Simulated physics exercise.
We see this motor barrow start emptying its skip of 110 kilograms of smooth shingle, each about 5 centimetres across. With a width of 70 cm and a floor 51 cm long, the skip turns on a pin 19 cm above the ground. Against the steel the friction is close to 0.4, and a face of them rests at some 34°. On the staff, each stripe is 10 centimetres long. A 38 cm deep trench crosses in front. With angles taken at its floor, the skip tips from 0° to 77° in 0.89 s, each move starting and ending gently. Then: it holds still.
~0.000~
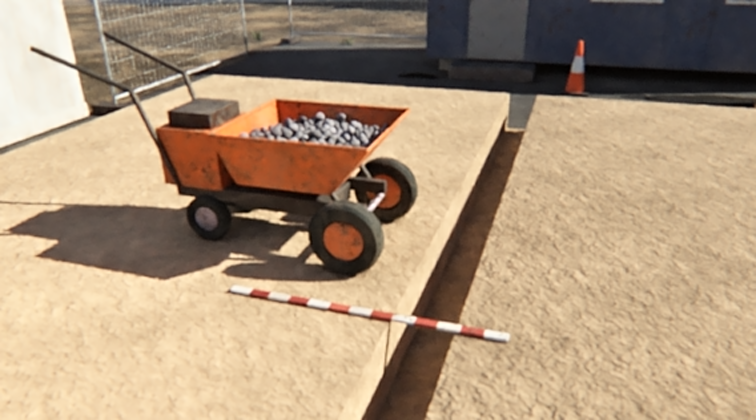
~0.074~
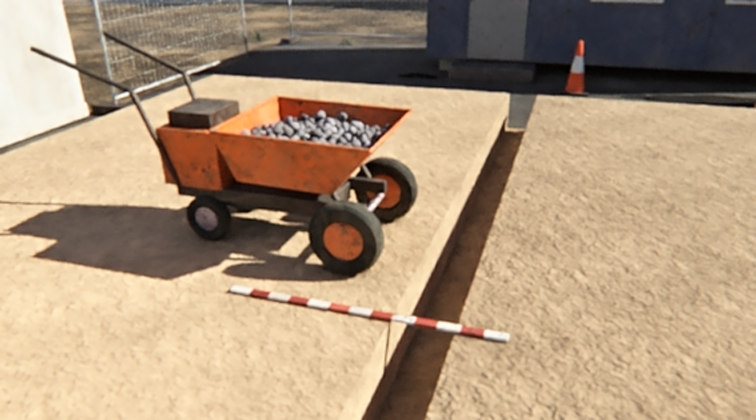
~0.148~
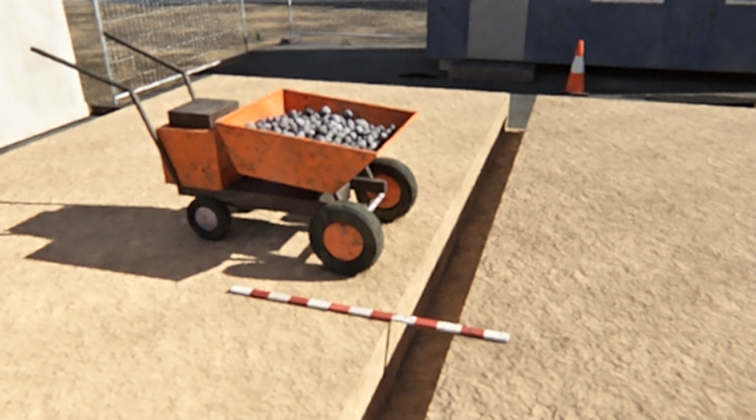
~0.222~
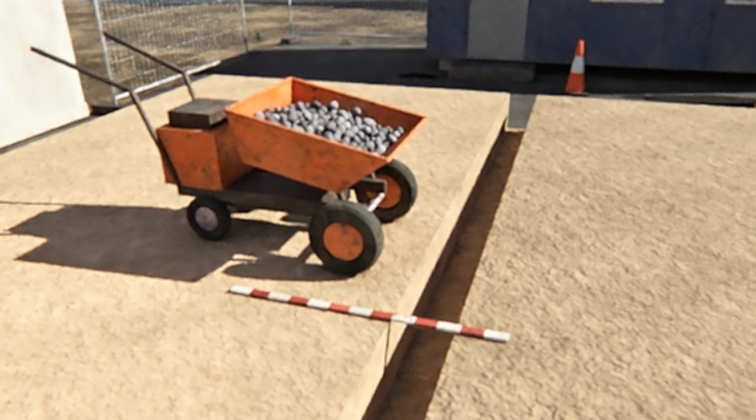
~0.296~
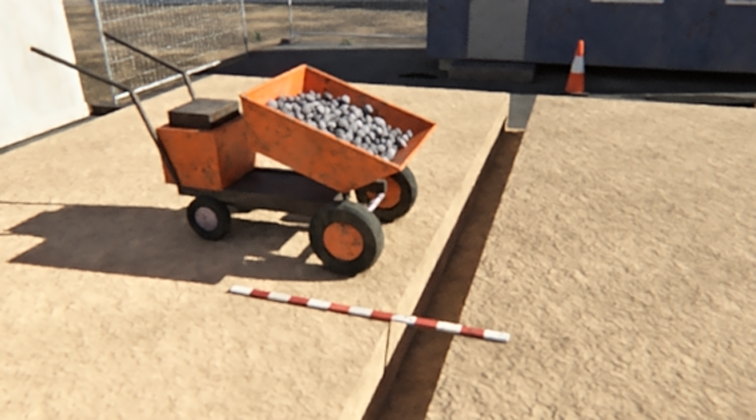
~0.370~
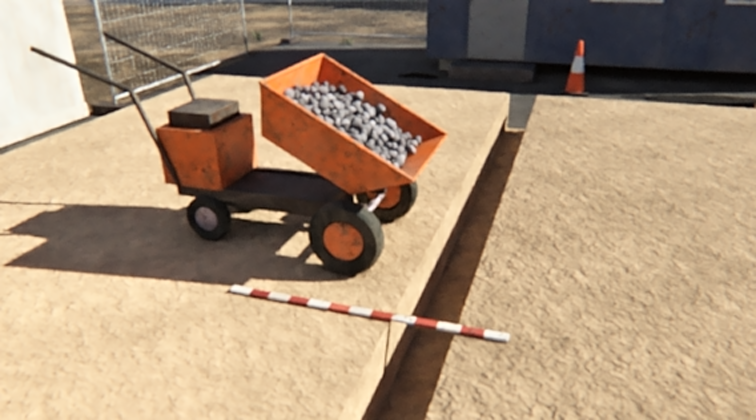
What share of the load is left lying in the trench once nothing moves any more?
About 25 per cent.
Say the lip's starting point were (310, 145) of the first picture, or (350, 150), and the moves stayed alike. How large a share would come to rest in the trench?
It'd be around 95 per cent and after that around 45 per cent.
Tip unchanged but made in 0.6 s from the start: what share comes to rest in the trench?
Expected share: Around 20%.
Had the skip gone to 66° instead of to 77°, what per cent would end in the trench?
I'd expect around 30 in a hundred.
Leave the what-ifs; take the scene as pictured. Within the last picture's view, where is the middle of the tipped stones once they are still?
Roughly at (526, 263).
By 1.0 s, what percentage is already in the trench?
Close to 10 per cent has got there by then.
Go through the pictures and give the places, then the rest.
In the first picture, the skip is at 0°, its lip at (367, 151); the top of the load is at (322, 125).
In the second picture, the skip is at 2°, its lip at (370, 152); the top of the load is at (319, 124); the stones move at 0.3 m/s on average.
The third picture shows lip at (377, 155), floor tilted 6°, highest stones at (292, 120); the stones move at 0.6 m/s on average.
In the fourth picture, the skip is at 12°, its lip at (388, 161); the top of the load is at (298, 112); the stones move at 0.8 m/s on average.
The fifth picture shows lip at (400, 169), floor tilted 20°, highest stones at (297, 102); the stones move at 1.0 m/s on average.
In the sixth picture, the skip is at 29°, its lip at (413, 181); the top of the load is at (310, 91); the stones move at 1.1 m/s on average.
After 0.7 s the floor is at 65°; 100 % in the skip; the foremost stones are at (450, 210).
After 1.0 s the floor is at 77°; 42 % in the skip, 11 % in the trench, 47 % past the trench; the foremost stones are at (552, 278).
After 1.3 s the floor is at 77°; 3 % in the skip, 21 % in the trench, 76 % past the trench; the foremost stones are at (722, 315).
After 3.3 s the floor is at 77°; 0 % in the skip, 25 % in the trench, 75 % past the trench; the foremost stones are past the picture's edge.
